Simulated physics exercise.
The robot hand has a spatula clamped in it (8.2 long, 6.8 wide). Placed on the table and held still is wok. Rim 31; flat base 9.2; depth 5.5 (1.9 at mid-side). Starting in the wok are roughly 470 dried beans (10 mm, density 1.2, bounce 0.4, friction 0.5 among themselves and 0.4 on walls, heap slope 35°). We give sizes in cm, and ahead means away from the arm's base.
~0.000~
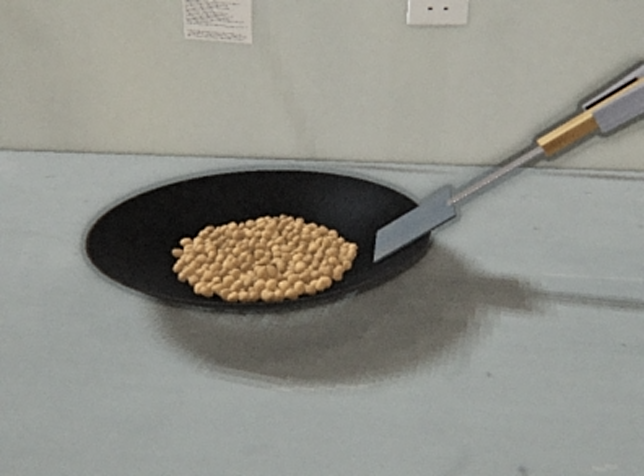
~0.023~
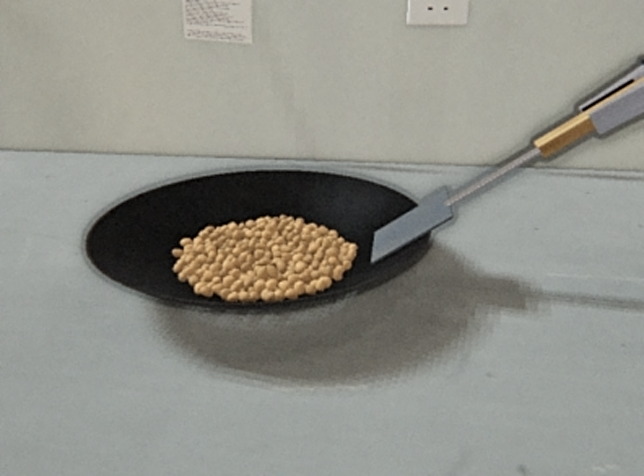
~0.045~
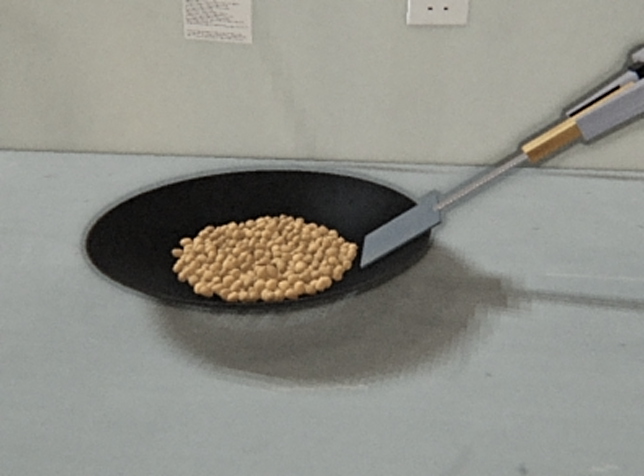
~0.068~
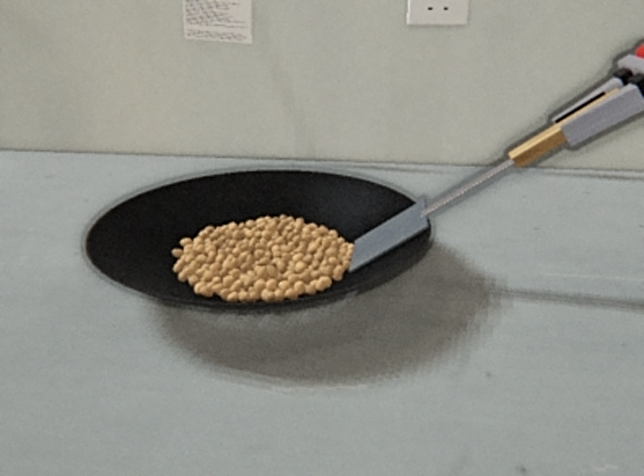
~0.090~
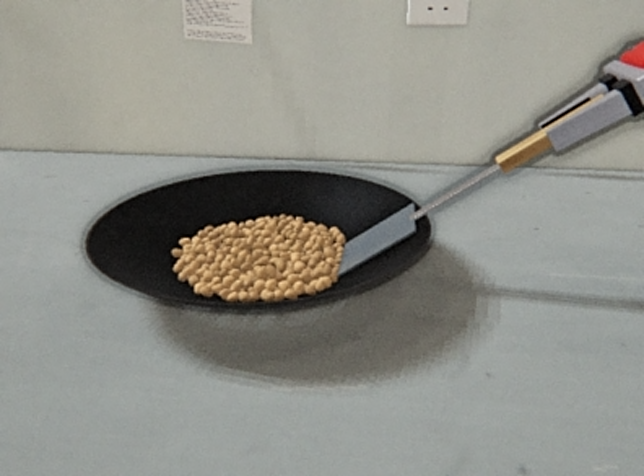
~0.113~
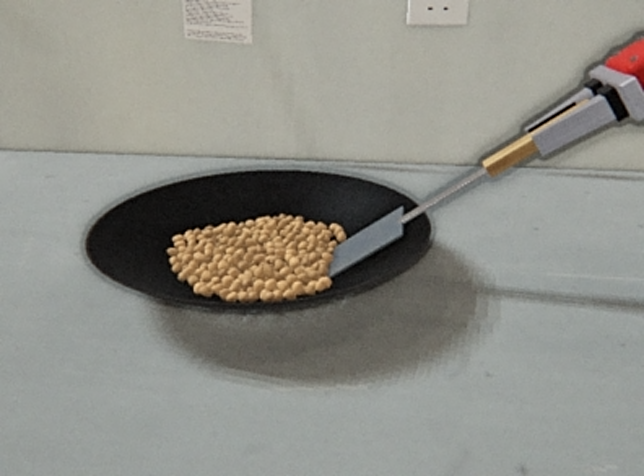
On a pale tabletop, a spatula clamped in a robot hand sliding down leftward into a black wok, nudging the heaped dried beans.
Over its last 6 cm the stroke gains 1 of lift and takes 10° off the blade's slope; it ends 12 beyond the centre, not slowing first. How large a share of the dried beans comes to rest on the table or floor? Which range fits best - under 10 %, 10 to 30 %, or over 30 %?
The range that fits: 10 to 30 %.
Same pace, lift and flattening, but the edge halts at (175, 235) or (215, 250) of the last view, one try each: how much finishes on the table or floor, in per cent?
First try about 5 percent, second about 0 percent.
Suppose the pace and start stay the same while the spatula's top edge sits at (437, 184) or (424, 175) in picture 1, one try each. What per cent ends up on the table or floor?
Some 20 per cent, then some 20 per cent.
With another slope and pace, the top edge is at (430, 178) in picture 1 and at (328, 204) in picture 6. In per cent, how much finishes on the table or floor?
Off the vessel, on the table or floor: Some 40 percent.
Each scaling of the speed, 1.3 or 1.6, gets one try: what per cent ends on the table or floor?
Estimates in order: 25 per cent, 30 per cent.
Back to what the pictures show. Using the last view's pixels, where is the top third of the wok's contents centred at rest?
Pixel position: Approx. (168, 237).
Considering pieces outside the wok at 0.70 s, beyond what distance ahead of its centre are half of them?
About 20 cm.
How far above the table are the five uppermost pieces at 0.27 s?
I'd put it close to 4 cm.
After 0.27 s, sloping 36°, highest piece 4 above the table; 469 in the wok.
After 0.42 s, sloping 33°, highest piece 7 above the table; 465 in the wok, 4 on the blade or in flight.
After 0.70 s, sloping 26°, highest piece 7 above the table; 372 in the wok, 96 on the table or floor, 1 on the blade or in flight.
After 1.75 s, sloping 26°, highest piece 7 above the table; 371 in the wok, 98 on the table or floor.
At rest, 371 in the wok, 98 on the table or floor. That is 21 % on the table or floor.
